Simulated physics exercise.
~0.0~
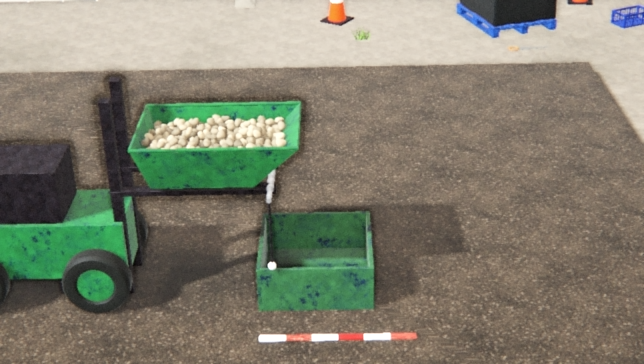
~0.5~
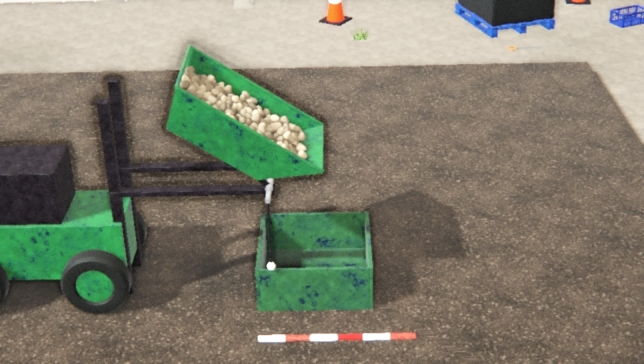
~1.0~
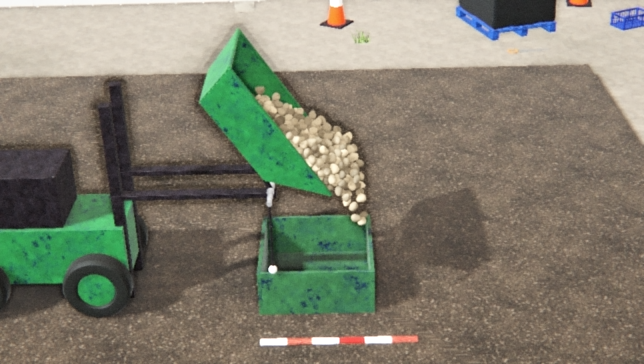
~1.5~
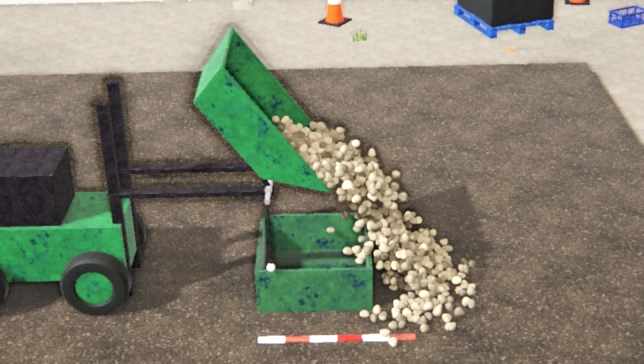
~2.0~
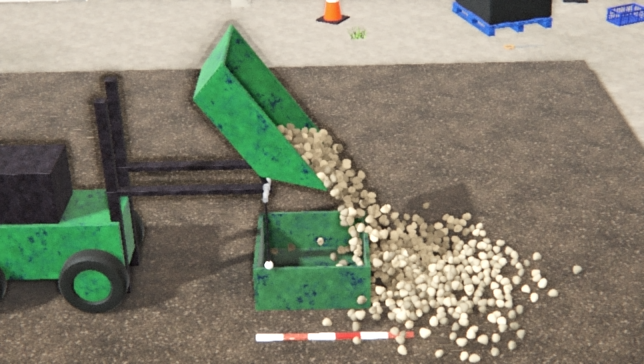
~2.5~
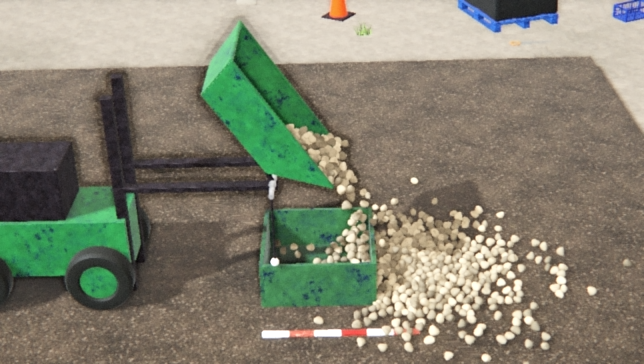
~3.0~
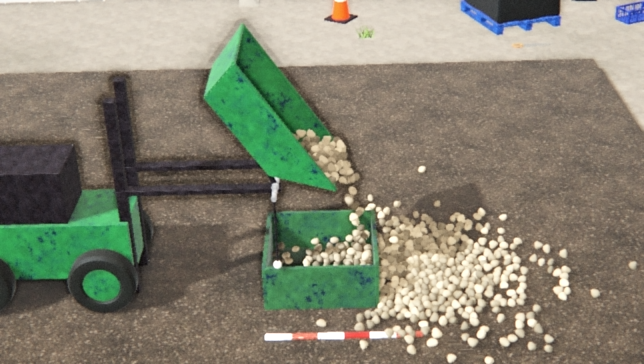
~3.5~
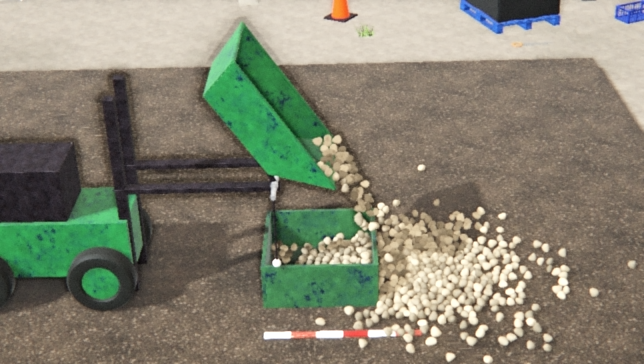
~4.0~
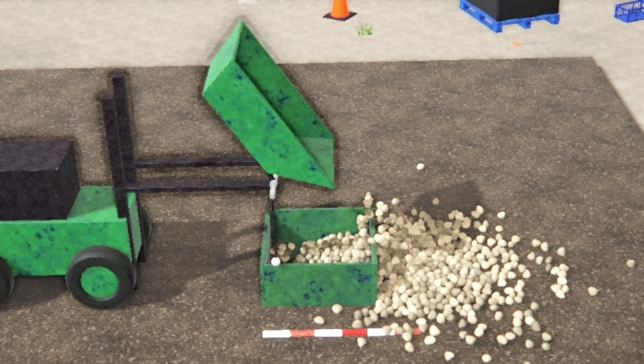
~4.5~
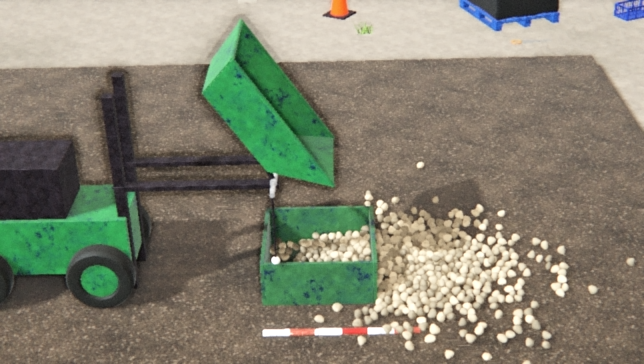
In the video, a green forklift tips its raised green skip steeply to the right, and pale rounded stones slide out towards an open green bin below. Most spill over onto the ground to the right, while some collect in the bin, and the skip ends empty and still tilted.
